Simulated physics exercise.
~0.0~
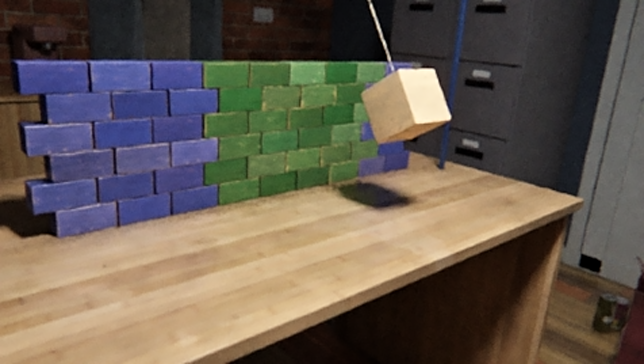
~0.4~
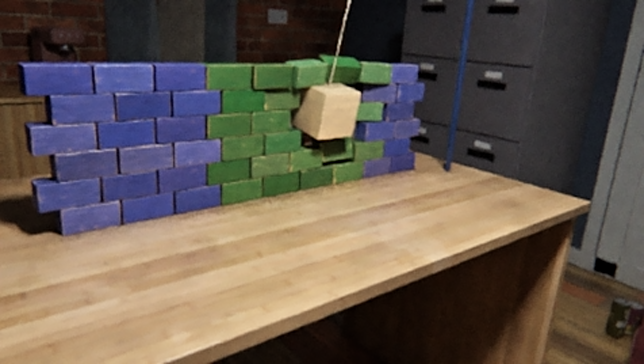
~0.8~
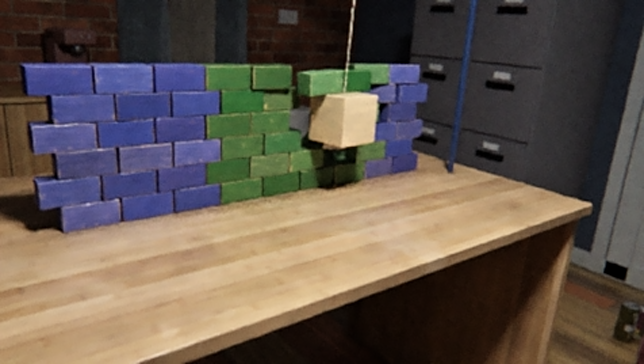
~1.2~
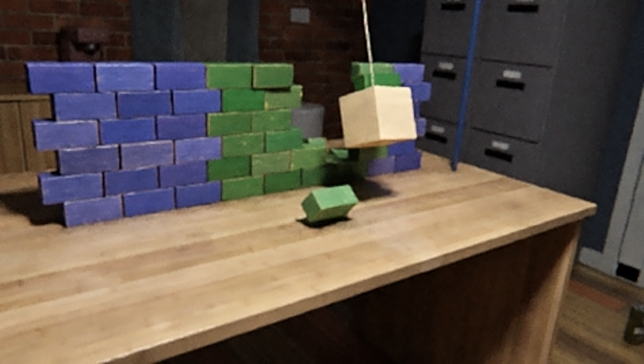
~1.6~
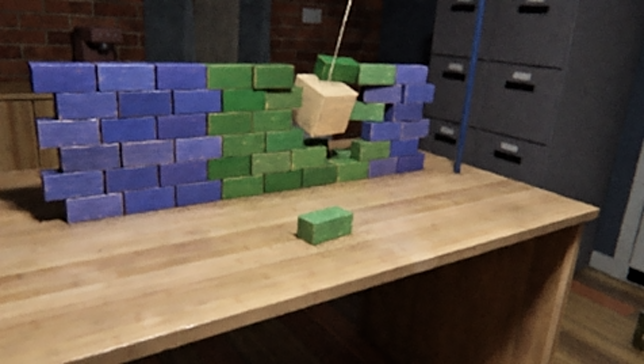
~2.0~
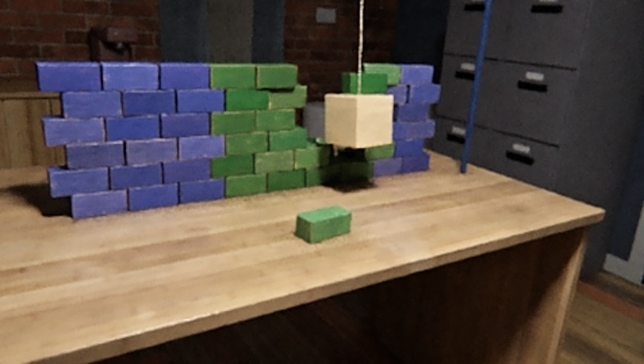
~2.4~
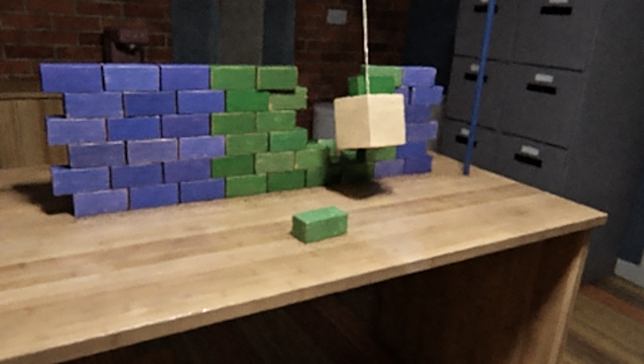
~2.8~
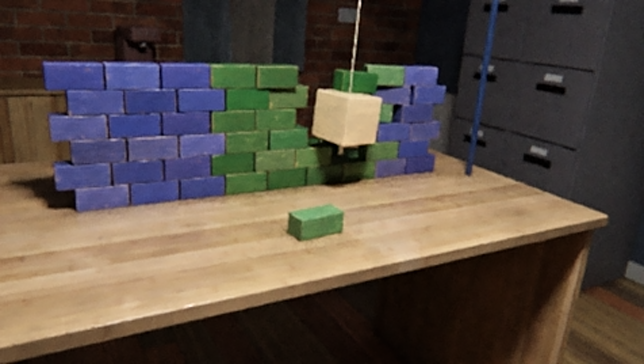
Blue and green block wall losing green pieces to a swinging wooden cube, one landing in front, blue blocks still standing.
